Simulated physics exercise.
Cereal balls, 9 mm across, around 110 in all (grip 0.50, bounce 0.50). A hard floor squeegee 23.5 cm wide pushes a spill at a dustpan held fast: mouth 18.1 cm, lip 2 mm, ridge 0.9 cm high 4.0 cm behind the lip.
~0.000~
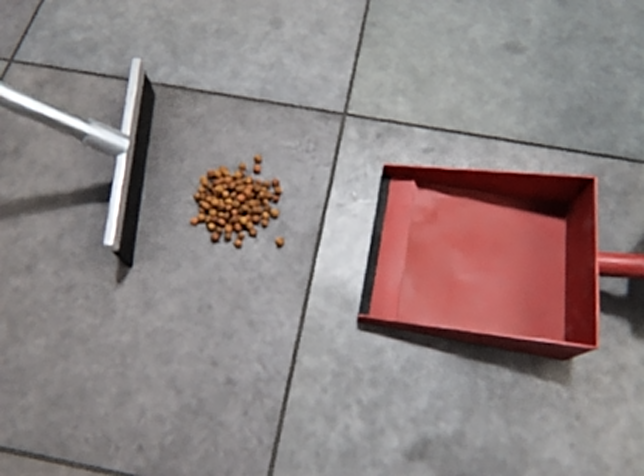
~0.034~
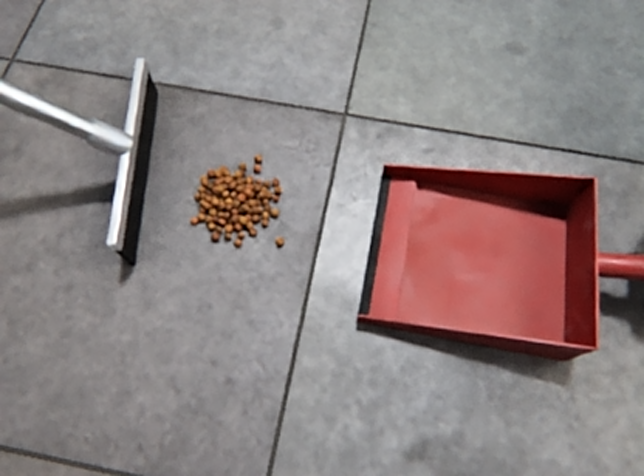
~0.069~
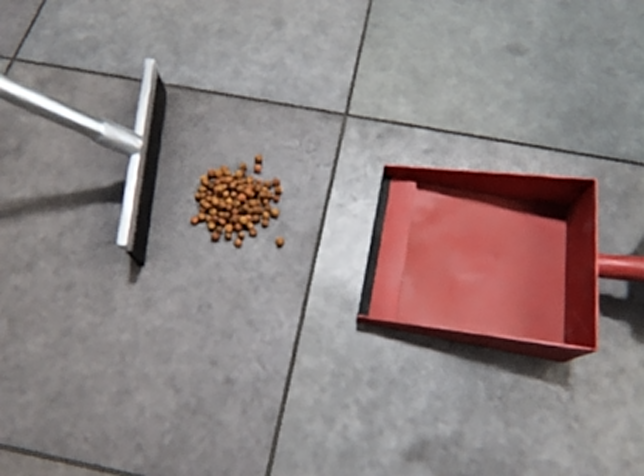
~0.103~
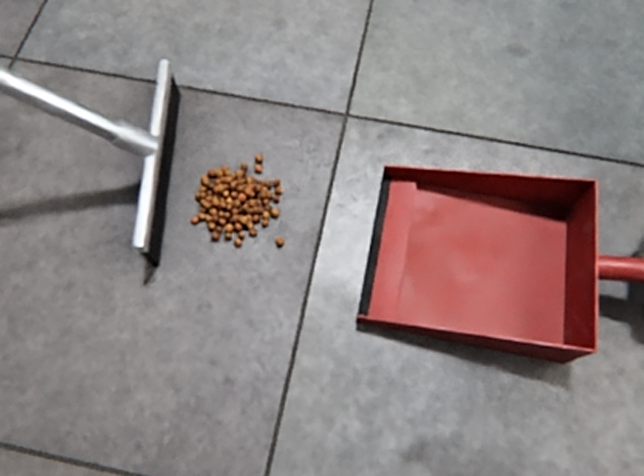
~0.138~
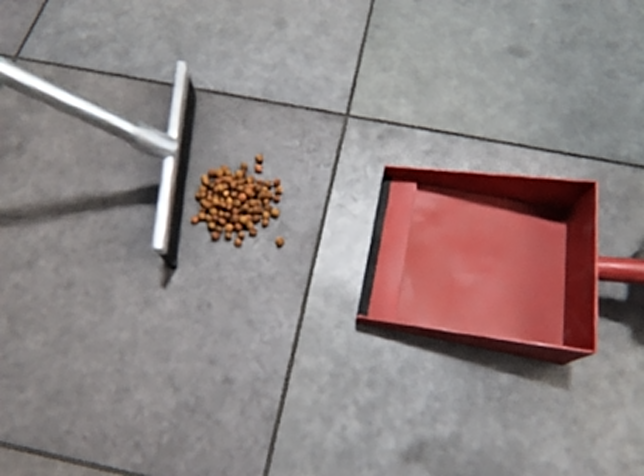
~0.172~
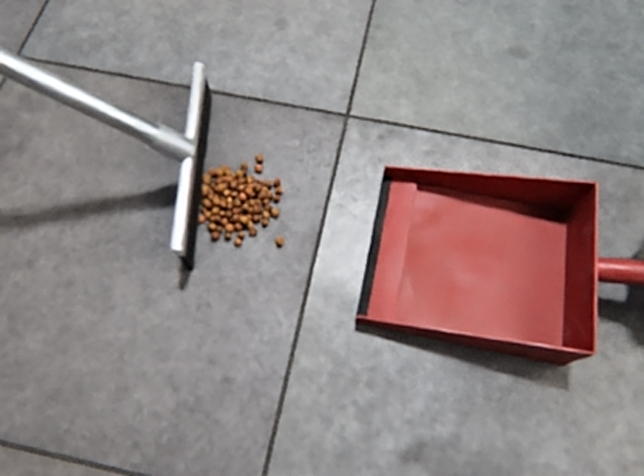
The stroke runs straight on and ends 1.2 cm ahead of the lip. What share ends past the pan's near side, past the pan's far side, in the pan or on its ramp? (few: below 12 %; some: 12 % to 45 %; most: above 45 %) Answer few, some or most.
Near side: Few, far side: Some, pan: Some.
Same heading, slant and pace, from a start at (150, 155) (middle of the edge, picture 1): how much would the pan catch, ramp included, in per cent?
About 35 per cent.
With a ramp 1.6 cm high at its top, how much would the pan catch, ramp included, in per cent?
In that case some 15 per cent.
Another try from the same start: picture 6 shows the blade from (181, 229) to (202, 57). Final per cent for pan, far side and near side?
Pan 25, far 45, near 0.
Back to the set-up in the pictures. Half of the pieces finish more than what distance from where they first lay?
Some 16 cm.
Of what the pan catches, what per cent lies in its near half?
About 40 per cent.
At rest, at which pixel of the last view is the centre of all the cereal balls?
At about (372, 209).
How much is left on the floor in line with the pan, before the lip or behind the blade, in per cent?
Roughly 60 per cent.
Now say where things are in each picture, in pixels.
The first picture shows blade from (113, 246) to (140, 68), moved 0.0 cm, 0 of the pieces shifted so far; middle of the pieces at (235, 204); pan at (484, 264).
The second picture shows blade from (116, 245) to (143, 68), moved 0.3 cm, 0 of the pieces shifted so far; middle of the pieces at (235, 204).
The third picture shows blade from (126, 246) to (153, 68), moved 1.4 cm, 0 of the pieces shifted so far; middle of the pieces at (236, 204).
The fourth picture shows blade from (142, 247) to (167, 69), moved 3.0 cm, 0 of the pieces shifted so far; middle of the pieces at (236, 204).
The fifth picture shows blade from (161, 249) to (184, 71), moved 5.0 cm, 0 of the pieces shifted so far; middle of the pieces at (236, 204).
The sixth picture shows blade from (179, 251) to (201, 72), moved 7.0 cm, 6 of the pieces shifted so far; middle of the pieces at (236, 203); pan at (484, 267). The blade's pace is about 0.57 m/s, heading 4 degrees away from the viewer's side.
After 0.34 s, middle of the blade 12 cm from the lip; 0 % over the lip, far side 5 %, near side 0 %.
After 0.44 s, middle of the blade 6 cm from the lip; 0 % over the lip, far side 15 %, near side 0 %.
After 0.68 s, middle of the blade 4 cm from the lip; 25 % over the lip, far side 20 %, near side 0 %.
In the end, at 1.1 s, near side 0 %, far side 20 %, pan 25 %, in front of the lip or behind the blade 60 %.
